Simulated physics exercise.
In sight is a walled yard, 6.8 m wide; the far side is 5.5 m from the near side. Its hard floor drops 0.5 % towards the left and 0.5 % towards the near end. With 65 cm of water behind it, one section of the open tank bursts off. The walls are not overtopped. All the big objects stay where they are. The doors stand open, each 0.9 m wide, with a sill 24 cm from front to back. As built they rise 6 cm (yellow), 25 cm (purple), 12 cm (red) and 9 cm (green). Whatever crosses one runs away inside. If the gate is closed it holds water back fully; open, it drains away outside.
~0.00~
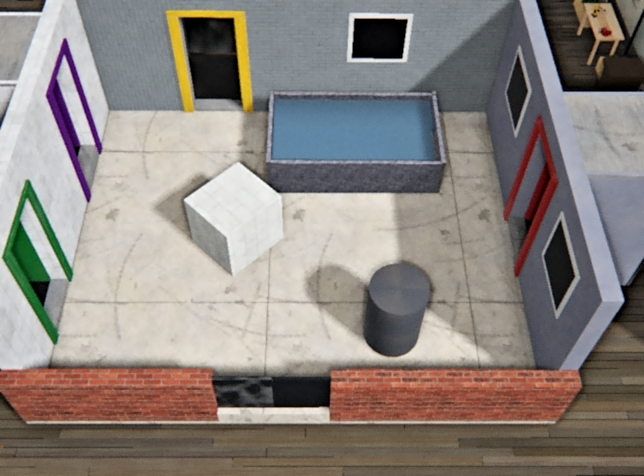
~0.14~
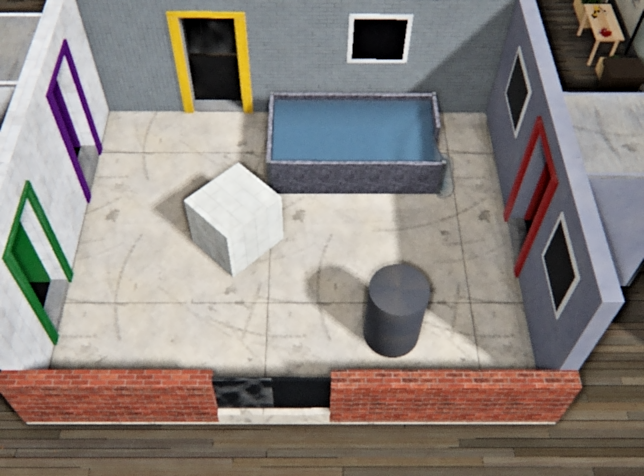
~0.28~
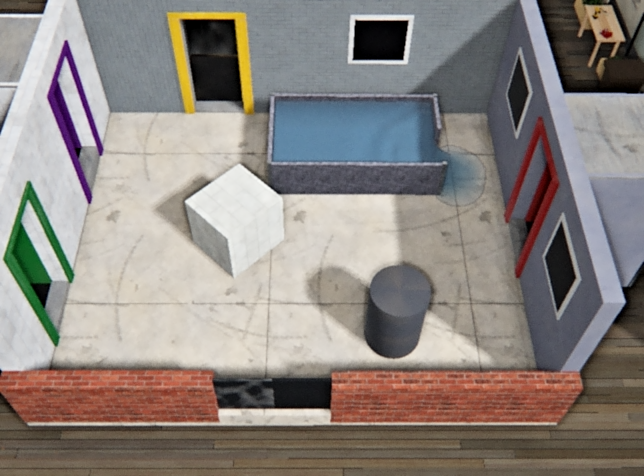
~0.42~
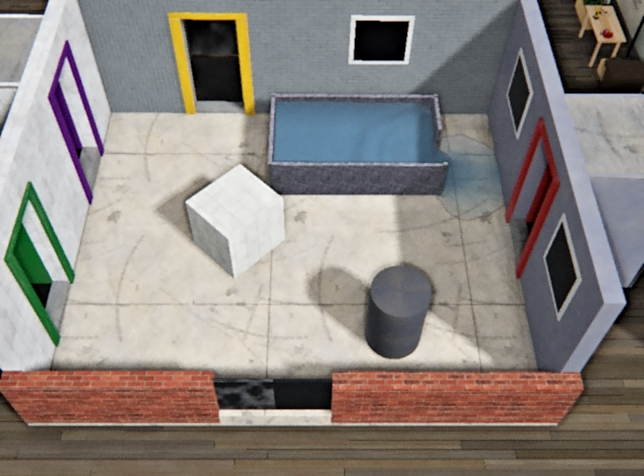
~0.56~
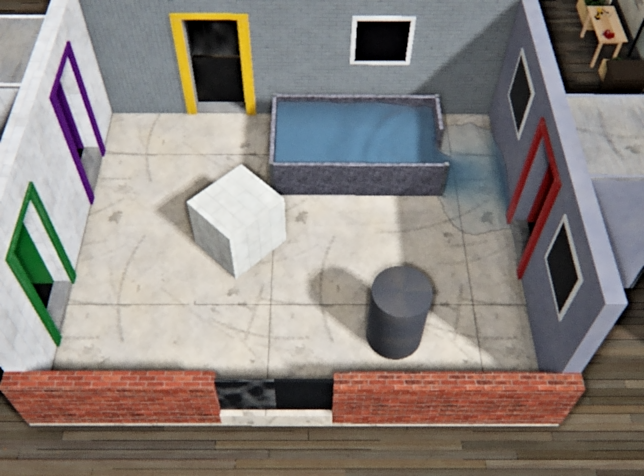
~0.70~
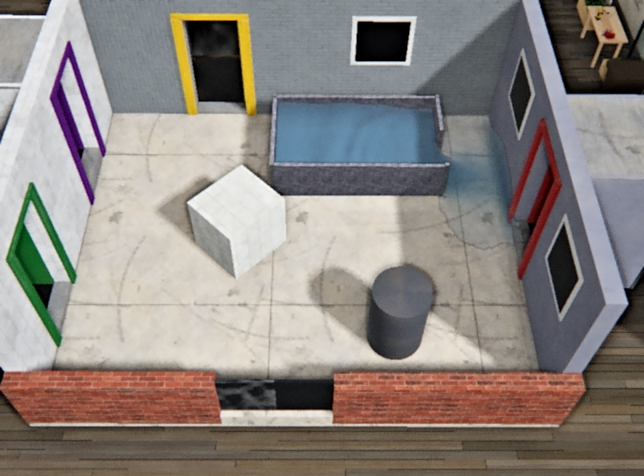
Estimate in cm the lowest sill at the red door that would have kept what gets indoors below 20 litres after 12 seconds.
At least 12.5 cm or so.
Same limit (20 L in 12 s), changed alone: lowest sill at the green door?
About 9.5 cm at green.
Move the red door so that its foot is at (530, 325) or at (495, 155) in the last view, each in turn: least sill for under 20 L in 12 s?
About 10.0 and 34 cm.
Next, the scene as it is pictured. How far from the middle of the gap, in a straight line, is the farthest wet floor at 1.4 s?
Roughly 3.0 m.
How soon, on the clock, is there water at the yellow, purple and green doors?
Arrival: Yellow 2.8 s, purple 4.0 s, green 5.5 s.
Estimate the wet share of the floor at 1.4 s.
Near 10 per cent is wet.
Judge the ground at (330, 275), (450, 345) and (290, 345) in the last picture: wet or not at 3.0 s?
In turn: Dry, wet, dry.
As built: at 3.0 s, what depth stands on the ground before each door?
In cm: Yellow 6, purple 0, red 15, green 0.
After 1.4 s water covers 10 % of the floor, deepest (44 cm) near (494, 179); 16 cm at the red door, 1 litre in over its 12 cm sill.
After 3.0 s water covers 30 % of the floor, deepest (36 cm) near (494, 179); 15 cm at the red door, 15 litres in over its 12 cm sill.
After 12.0 s water covers 95 % of the floor, deepest (12 cm) near (219, 399); 5 cm at the red door, 22 litres in over its 12 cm sill.
At the red door as built, the water arrived by 0.8 s and peaked near 16 cm at 1.4 s.
With a sill of 11 cm, 30 litres would have come in within the 12 s; with 15 cm, 9 litres. So under 20 litres takes about 12.5 cm.
